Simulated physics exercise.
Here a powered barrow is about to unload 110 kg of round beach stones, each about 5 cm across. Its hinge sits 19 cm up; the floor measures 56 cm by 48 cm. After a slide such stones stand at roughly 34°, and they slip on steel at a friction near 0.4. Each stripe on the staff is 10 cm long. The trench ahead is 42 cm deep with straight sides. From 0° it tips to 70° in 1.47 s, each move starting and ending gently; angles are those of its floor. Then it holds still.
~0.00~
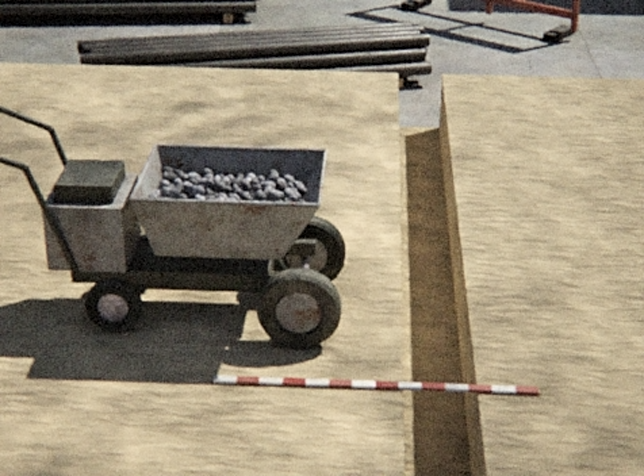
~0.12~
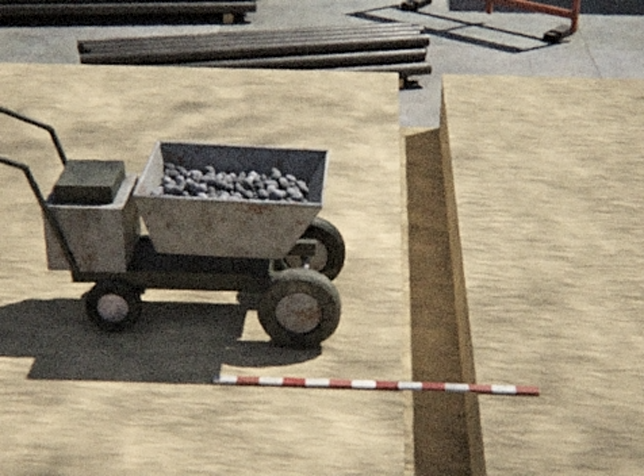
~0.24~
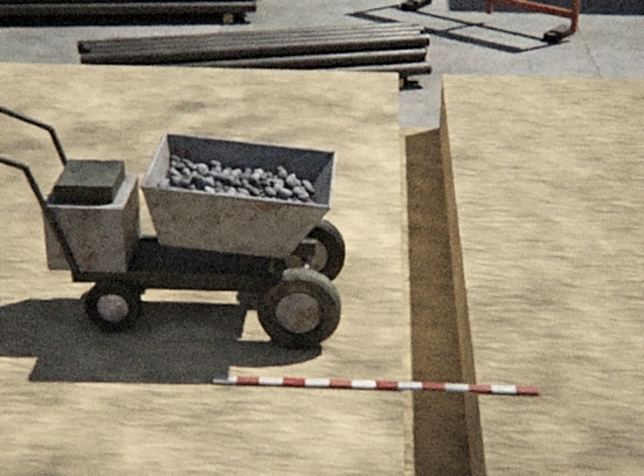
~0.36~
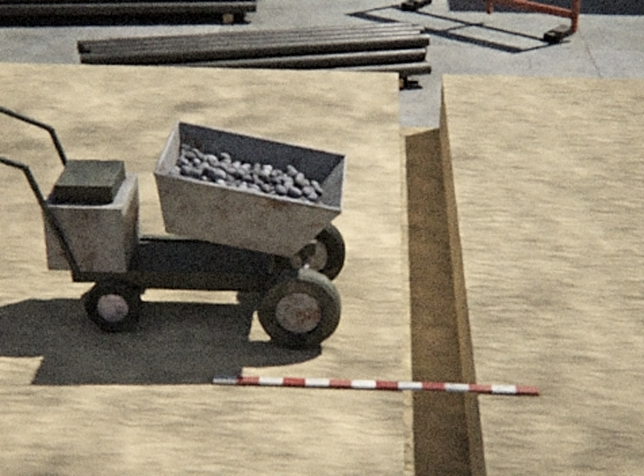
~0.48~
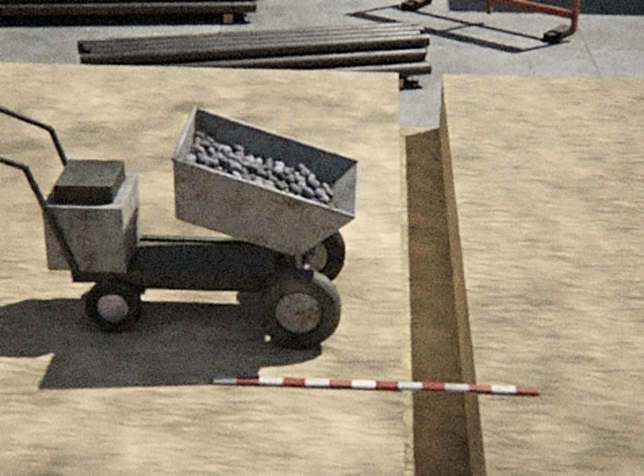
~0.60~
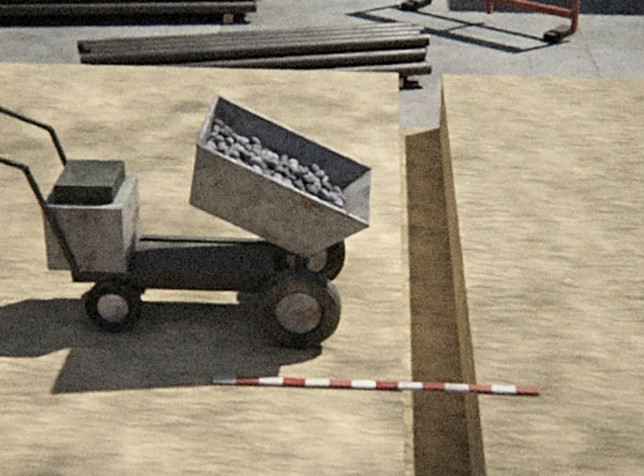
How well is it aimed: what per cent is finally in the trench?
About 75 per cent.
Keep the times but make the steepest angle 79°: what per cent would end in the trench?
It would be near 70 per cent.
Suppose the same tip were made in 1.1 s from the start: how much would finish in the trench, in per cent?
It would be near 65 per cent.
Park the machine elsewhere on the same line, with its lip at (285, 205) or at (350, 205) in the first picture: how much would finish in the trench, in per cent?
About 100 and 45 per cent.
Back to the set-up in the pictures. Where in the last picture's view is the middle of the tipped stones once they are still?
Their middle is at about (448, 379).
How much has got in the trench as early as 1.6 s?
About 25 per cent by then.
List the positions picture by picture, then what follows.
Lip at (319, 206), floor tilted 0°, highest stones at (235, 184), in the first frame.
The tray is at 1°, its lip at (322, 206); the top of the load is at (229, 181); the stones move at 0.2 m/s on average, in the second frame.
Lip at (330, 208), floor tilted 5°, highest stones at (203, 174); the stones move at 0.4 m/s on average, in the third frame.
Lip at (341, 212), floor tilted 11°, highest stones at (196, 161); the stones move at 0.5 m/s on average, in the fourth frame.
Lip at (355, 217), floor tilted 18°, highest stones at (203, 149); the stones move at 0.6 m/s on average, in the fifth frame.
The tray is at 25°, its lip at (370, 226); the top of the load is at (220, 137); the stones move at 0.6 m/s on average, in the sixth frame.
After 1.1 s the floor is at 59°; 100 % in the tray; the foremost stones are at (414, 251).
After 1.6 s the floor is at 70°; 61 % in the tray, 27 % in the trench, 12 % past the trench; the foremost stones are at (517, 314).
After 1.9 s the floor is at 70°; 32 % in the tray, 42 % in the trench, 25 % past the trench; the foremost stones are at (599, 325).
After 3.9 s the floor is at 70°; 0 % in the tray, 75 % in the trench, 25 % past the trench; the foremost stones are past the picture's edge.
